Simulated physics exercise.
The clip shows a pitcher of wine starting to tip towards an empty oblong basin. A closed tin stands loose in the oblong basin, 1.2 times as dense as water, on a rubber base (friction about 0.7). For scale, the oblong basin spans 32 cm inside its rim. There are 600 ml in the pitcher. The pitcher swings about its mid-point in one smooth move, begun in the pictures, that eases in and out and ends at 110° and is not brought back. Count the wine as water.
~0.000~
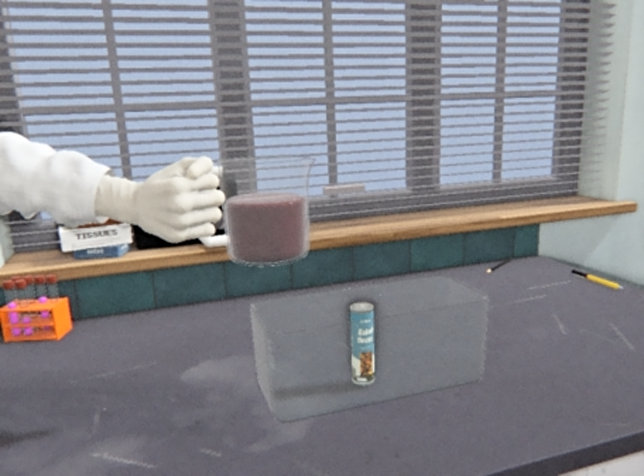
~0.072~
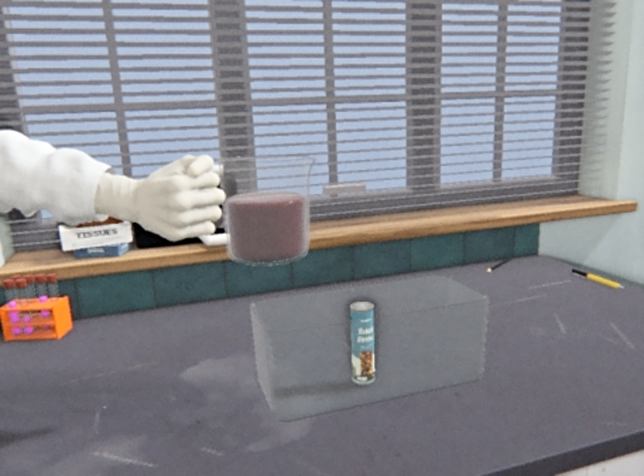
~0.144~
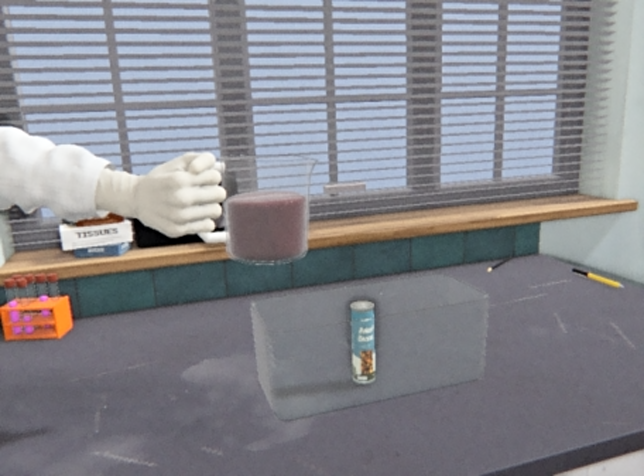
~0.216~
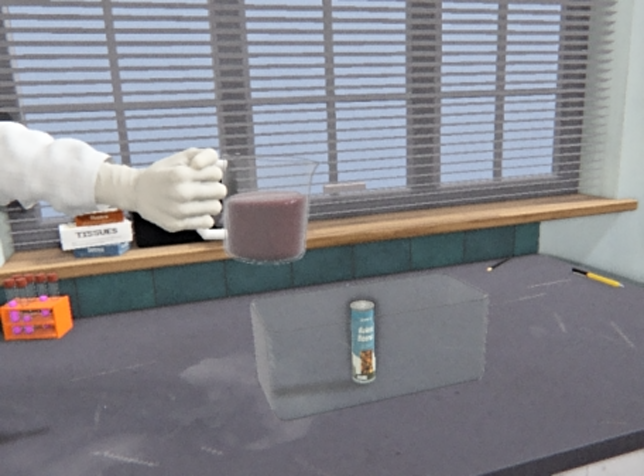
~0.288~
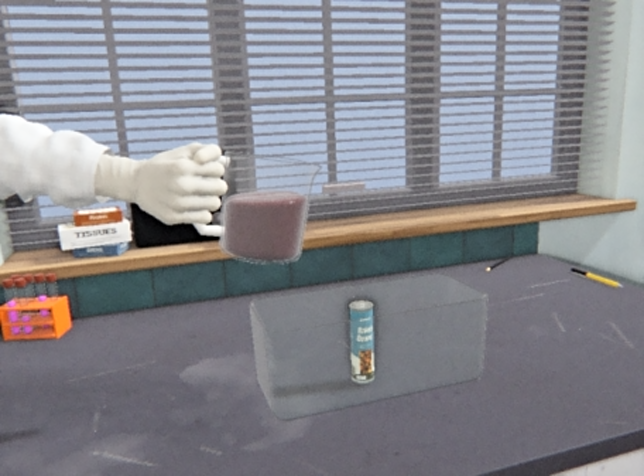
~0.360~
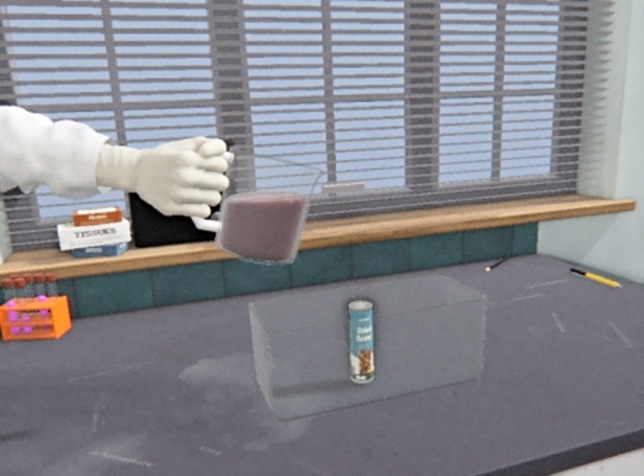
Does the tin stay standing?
The tin goes over.
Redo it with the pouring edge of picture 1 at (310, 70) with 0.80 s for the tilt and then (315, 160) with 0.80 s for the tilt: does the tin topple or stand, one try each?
First it keeps standing; then it goes over.
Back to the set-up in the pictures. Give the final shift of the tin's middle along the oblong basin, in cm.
Some 7.5 cm.
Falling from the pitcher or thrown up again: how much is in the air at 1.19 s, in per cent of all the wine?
About 18 per cent.
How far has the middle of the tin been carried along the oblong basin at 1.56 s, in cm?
Some 2 cm.
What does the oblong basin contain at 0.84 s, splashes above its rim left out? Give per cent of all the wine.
Some 0 per cent.
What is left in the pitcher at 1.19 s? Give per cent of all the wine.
Some 28 per cent.
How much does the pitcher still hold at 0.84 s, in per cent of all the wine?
About 92 per cent.
By 0.84 s the tilt is 68° and 91 per cent is still to pour; the tin stands where it began.
By 1.19 s the tilt is 101° and 29 per cent is still to pour; the tin stands where it began.
By 1.56 s the tilt is 110° and 1 per cent is still to pour; the tin leans 17°.
By 1.96 s the tilt is 110° and 0 per cent is still to pour; the tin lies on its side.
At rest the tin lies on its side.
